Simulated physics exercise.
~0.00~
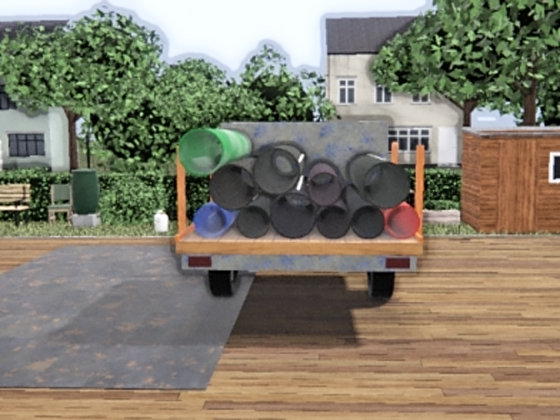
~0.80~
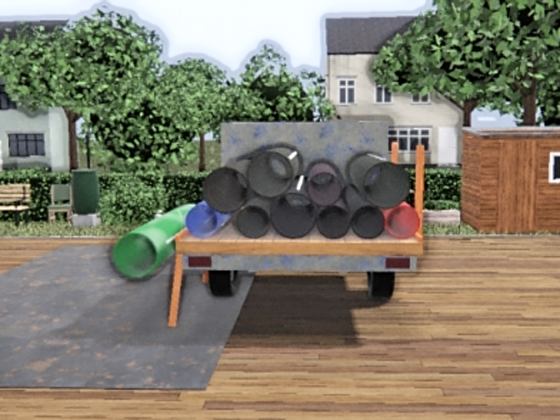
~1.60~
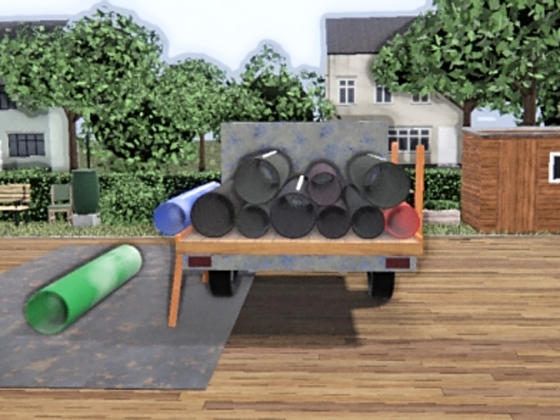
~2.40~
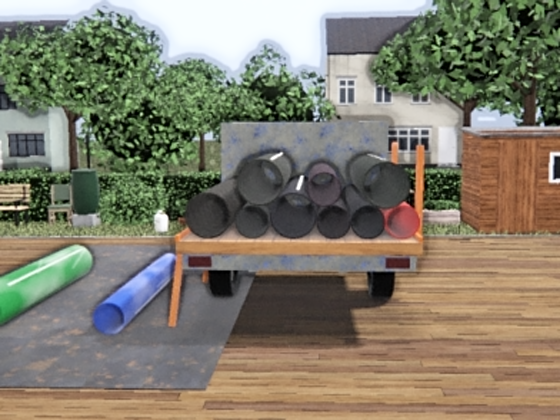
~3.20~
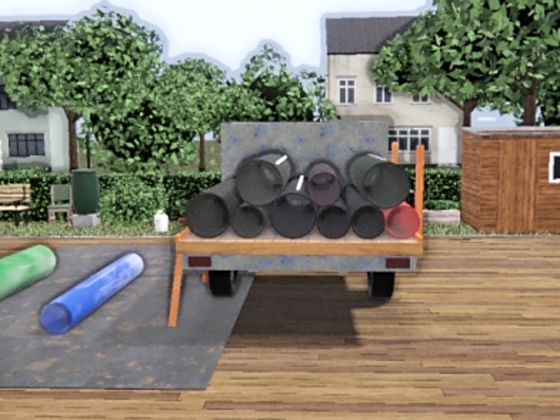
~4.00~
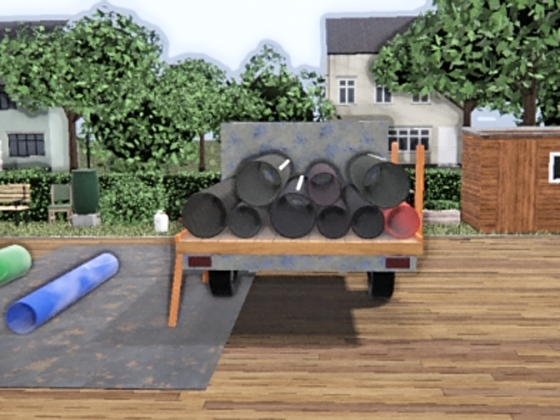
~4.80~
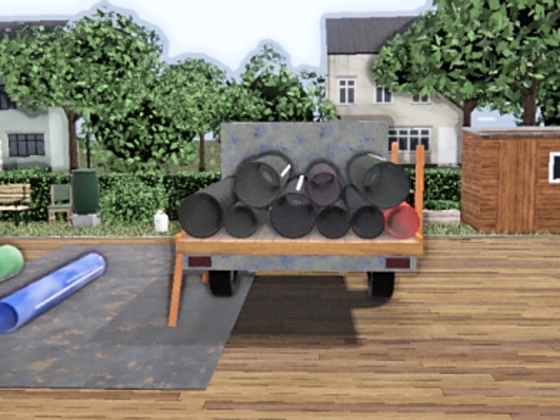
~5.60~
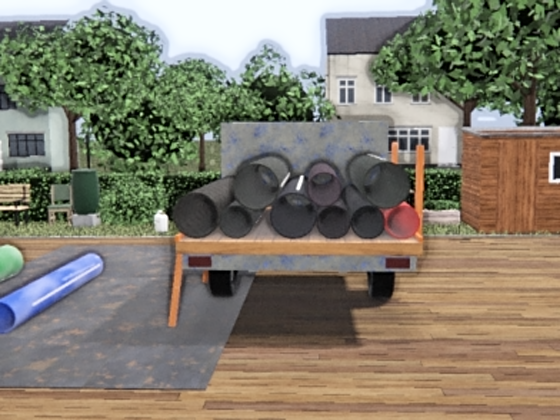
Green pipe, then a blue one, rolling off a trailer's left side onto the ground and stopping, the rest staying stacked aboard.
